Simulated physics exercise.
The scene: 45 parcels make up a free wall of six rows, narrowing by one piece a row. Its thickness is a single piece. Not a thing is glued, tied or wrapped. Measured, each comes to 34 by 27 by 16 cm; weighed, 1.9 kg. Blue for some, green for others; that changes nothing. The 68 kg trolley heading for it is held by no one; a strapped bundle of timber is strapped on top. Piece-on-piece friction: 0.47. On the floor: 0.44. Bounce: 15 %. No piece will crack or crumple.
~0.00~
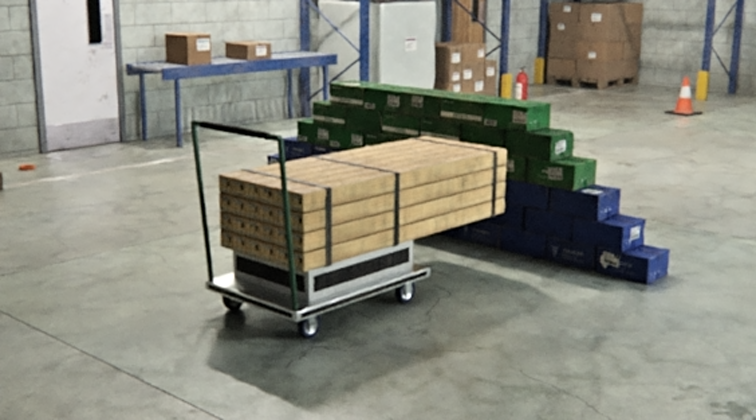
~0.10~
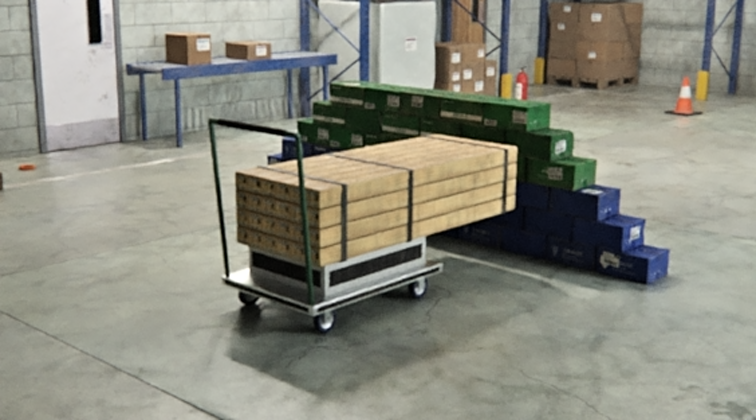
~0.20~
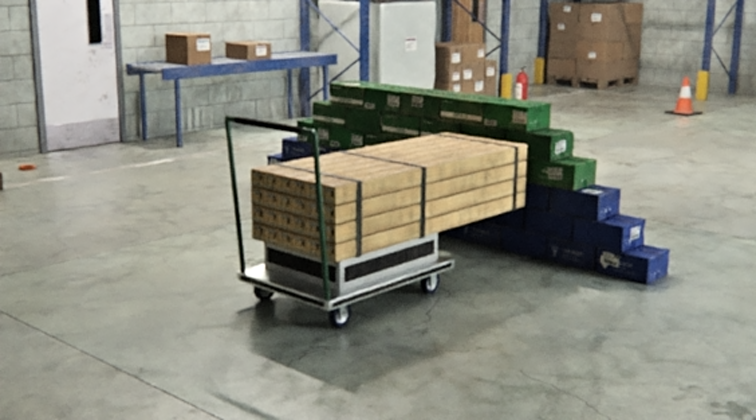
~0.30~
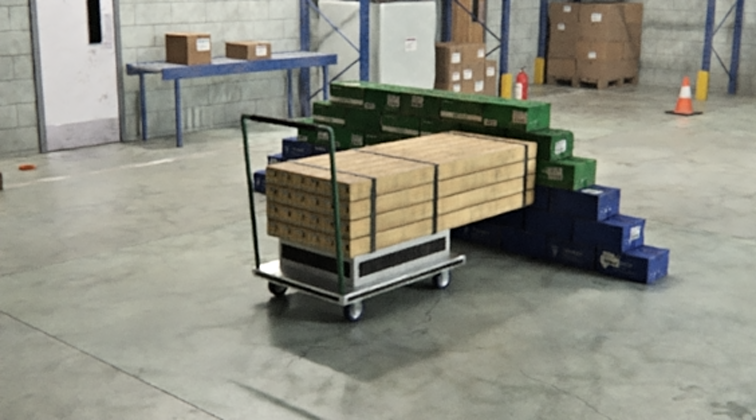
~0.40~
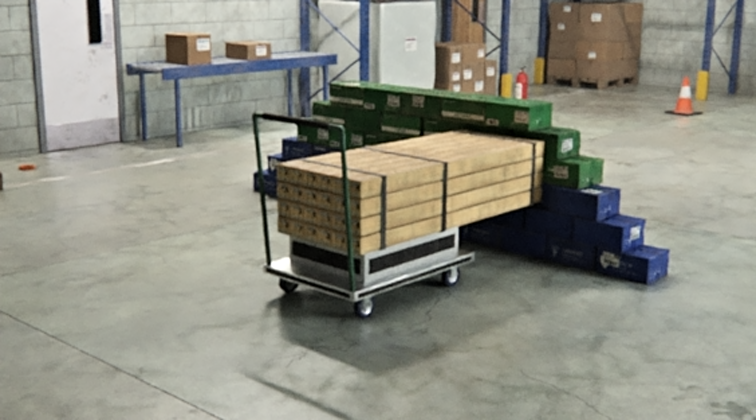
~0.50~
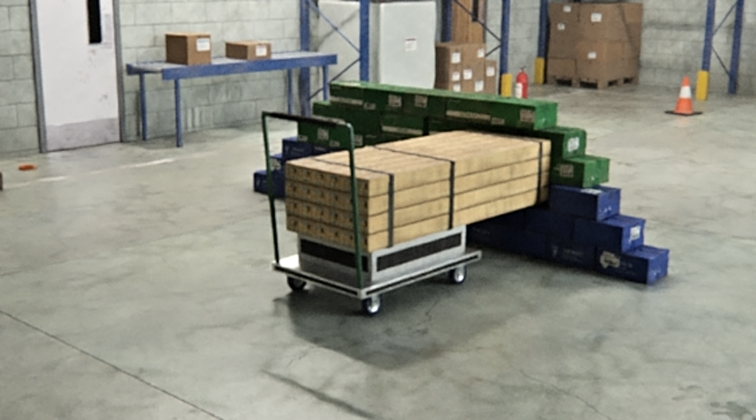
The footage shows an unattended trolley stacked with long strapped boxes rolling rightward across a warehouse floor toward a stepped wall of green and blue parcels, until the load meets the wall and shifts some green parcels slightly to the right.
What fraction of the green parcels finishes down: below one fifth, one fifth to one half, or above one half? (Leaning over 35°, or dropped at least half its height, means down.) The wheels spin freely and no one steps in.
Past the halfway mark.
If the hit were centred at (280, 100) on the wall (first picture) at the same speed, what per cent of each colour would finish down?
Then blue 0, green 20 per cent.
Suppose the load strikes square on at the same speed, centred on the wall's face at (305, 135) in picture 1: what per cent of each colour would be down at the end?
For blue it's 10 per cent, for green 30 per cent.
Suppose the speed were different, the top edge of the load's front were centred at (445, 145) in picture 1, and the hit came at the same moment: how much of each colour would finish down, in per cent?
Blue 10%, green 70%.
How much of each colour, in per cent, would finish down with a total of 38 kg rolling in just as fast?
Down by colour: Blue 0, green 0 per cent.
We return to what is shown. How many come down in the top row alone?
That makes 4 in total.
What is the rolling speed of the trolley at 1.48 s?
Something like 0.0 m/s, I'd say.
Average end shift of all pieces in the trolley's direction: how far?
25 cm or so.
Around 0.72 s, load 20 cm past the wall's line, still rolling; none of the 18 green parcels down (0 of 45 in all colours); top green parcel tipped 4°; top blue parcel tipped 8°.
Around 1.20 s, load 20 cm past the wall's line, still rolling; 7 of the 18 green parcels down (9 of 45 in all colours); top green parcel tipped 34°, 9 cm lower; top blue parcel tipped 54°, 51 mm lower.
Around 1.48 s, load 19 cm past the wall's line, stopped; 12 of the 18 green parcels down (15 of 45 in all colours); top green parcel on its side; top blue parcel on its side.
Around 1.92 s, load 19 cm past the wall's line, stopped; 12 of the 18 green parcels down (15 of 45 in all colours); top green parcel upside down; top blue parcel on its side.
Finally (2.7 s), load 19 cm past the wall's line, stopped; 12 of the 18 green parcels down (15 of 45 in all colours); top green parcel upside down; top blue parcel on its side. That is 67 per cent. Seen by the last camera, middles, top green parcel near (557, 181), top blue parcel near (559, 225).
